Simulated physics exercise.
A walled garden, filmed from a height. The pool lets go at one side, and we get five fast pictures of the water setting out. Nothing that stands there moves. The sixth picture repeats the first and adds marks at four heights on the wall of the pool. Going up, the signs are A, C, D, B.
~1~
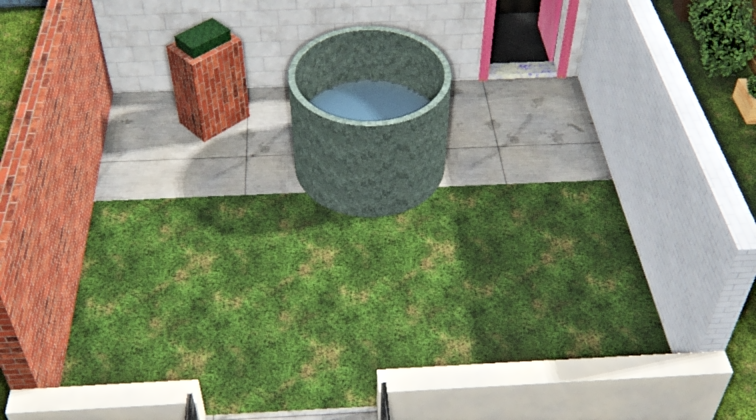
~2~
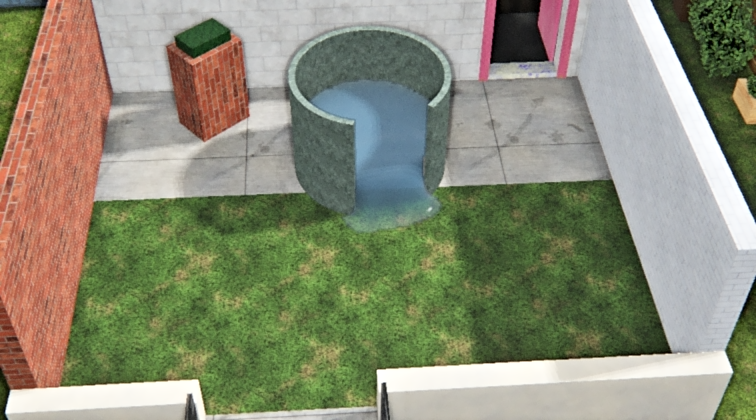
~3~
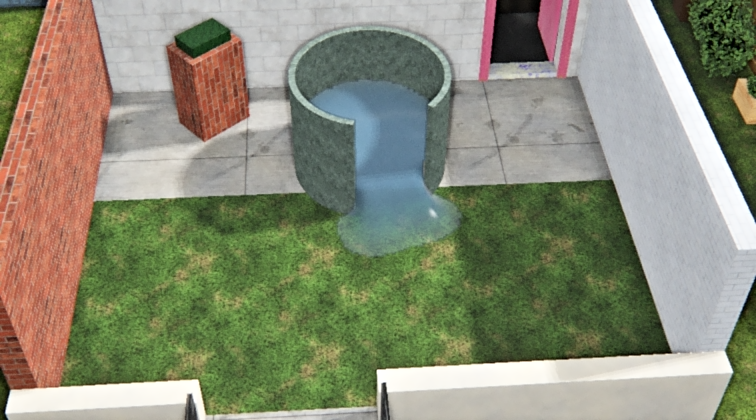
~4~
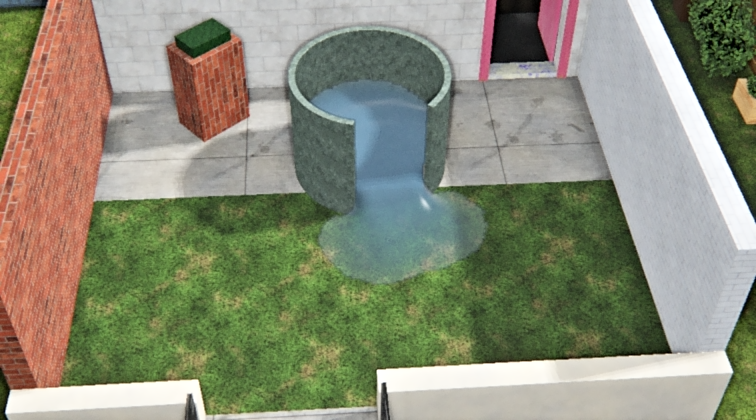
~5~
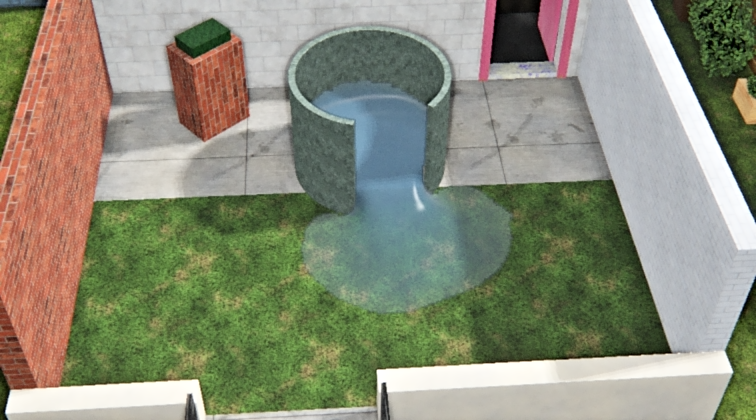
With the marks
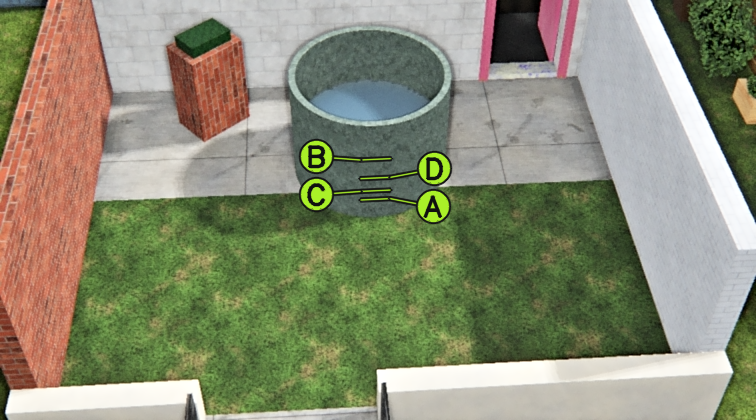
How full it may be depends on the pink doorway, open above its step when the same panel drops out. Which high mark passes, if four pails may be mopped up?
Take B.
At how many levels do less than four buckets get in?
All of them.
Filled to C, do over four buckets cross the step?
No.
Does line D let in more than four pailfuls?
No.
On the marked copy, A at (375, 199); B at (375, 159); C at (375, 190); D at (375, 178); from the bottom up A, C, D, B.
For line A, nothing gets over.
For line B, a bucket or two gets in.
For line C, nothing gets over.
For line D, nothing gets over.
